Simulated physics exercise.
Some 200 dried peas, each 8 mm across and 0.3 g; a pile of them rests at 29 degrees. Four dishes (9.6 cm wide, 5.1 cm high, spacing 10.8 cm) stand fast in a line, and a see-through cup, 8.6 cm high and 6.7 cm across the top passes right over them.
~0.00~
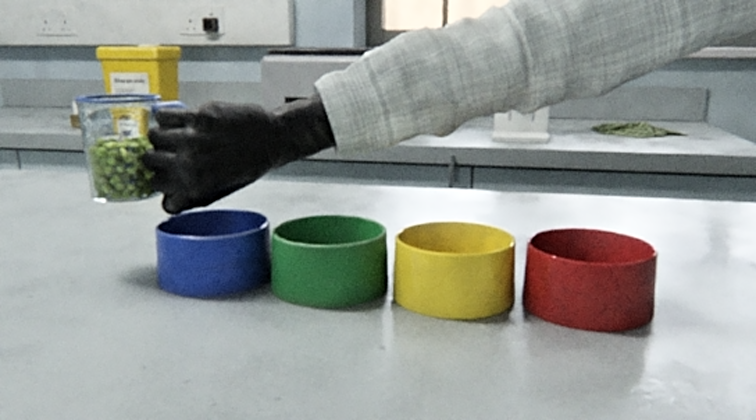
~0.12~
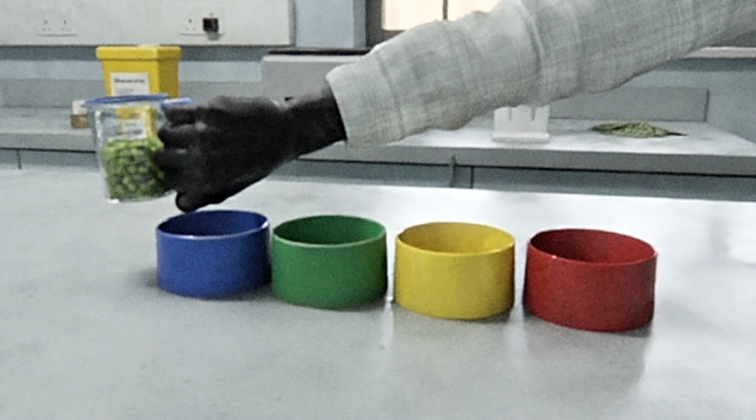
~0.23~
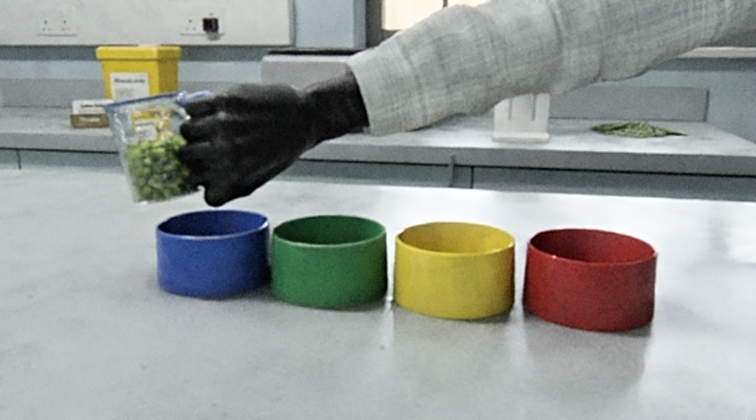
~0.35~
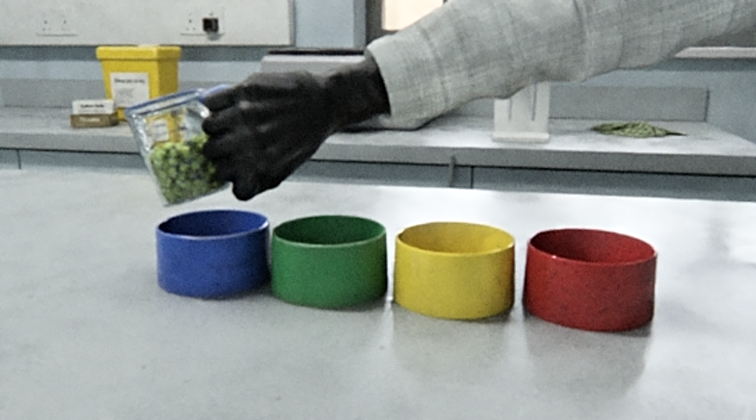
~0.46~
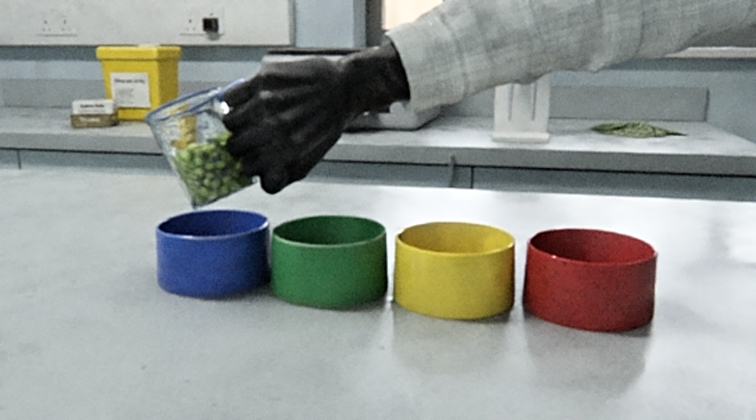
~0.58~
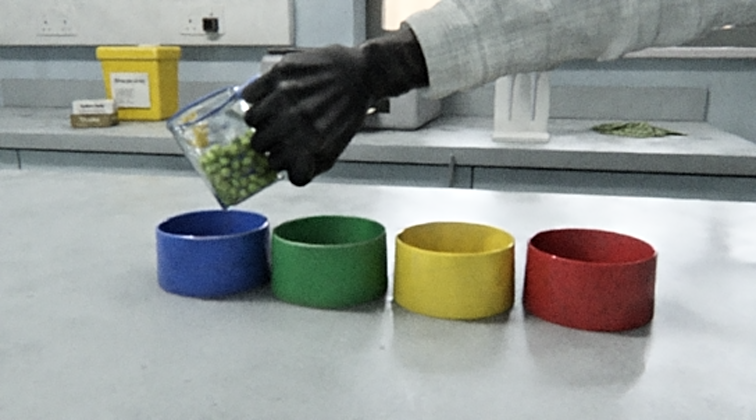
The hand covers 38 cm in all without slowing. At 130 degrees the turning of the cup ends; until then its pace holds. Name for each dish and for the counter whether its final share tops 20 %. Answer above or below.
Red dish: Below; blue dish: Below; green dish: Below; yellow dish: Above; on the counter: Above.
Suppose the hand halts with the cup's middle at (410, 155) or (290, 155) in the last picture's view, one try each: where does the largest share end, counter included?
Most goes to: Green, then blue.
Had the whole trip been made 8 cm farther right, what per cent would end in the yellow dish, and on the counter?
Yellow 0; counter 0.
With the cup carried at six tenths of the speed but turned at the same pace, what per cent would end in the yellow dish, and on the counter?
Yellow 0, counter 0.
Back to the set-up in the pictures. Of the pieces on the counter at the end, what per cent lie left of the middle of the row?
Roughly 0 per cent.
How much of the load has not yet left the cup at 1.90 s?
About 85 per cent.
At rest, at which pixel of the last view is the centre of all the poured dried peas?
At about (469, 286).
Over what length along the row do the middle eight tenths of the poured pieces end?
About 8 cm.
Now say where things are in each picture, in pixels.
The first picture shows cup at (124, 147), tilt 0 degrees, lip at (86, 98), moved 0.0 cm; middle of the pieces at (120, 169); blue dish at (213, 223); green dish at (329, 230); yellow dish at (455, 237); red dish at (591, 245).
The second picture shows cup at (135, 147), tilt 3 degrees, lip at (94, 100), moved 1.1 cm; middle of the pieces at (132, 170).
The third picture shows cup at (158, 148), tilt 10 degrees, lip at (113, 105), moved 3.3 cm; middle of the pieces at (158, 171).
The fourth picture shows cup at (181, 149), tilt 17 degrees, lip at (132, 112), moved 5.6 cm; middle of the pieces at (184, 172).
The fifth picture shows cup at (205, 150), tilt 23 degrees, lip at (153, 118), moved 7.9 cm; middle of the pieces at (210, 172).
The sixth picture shows cup at (229, 151), tilt 30 degrees, lip at (174, 125), moved 10.1 cm; middle of the pieces at (236, 173); blue dish at (213, 223); green dish at (329, 230); yellow dish at (455, 237); red dish at (591, 245). The cup turns about 60 degrees a second and travels 20 cm a second.
After 1.37 s, tilt 77 degrees; cup holds 100 %.
After 1.90 s, tilt 108 degrees; cup holds 85 %, yellow 15 %.
After 2.49 s, tilt 130 degrees; cup holds 0 %, red 5 %, yellow 70 %.
At rest (3.1 s), red 5 %, blue 0 %, green 0 %, yellow 70 %, counter 25 %.
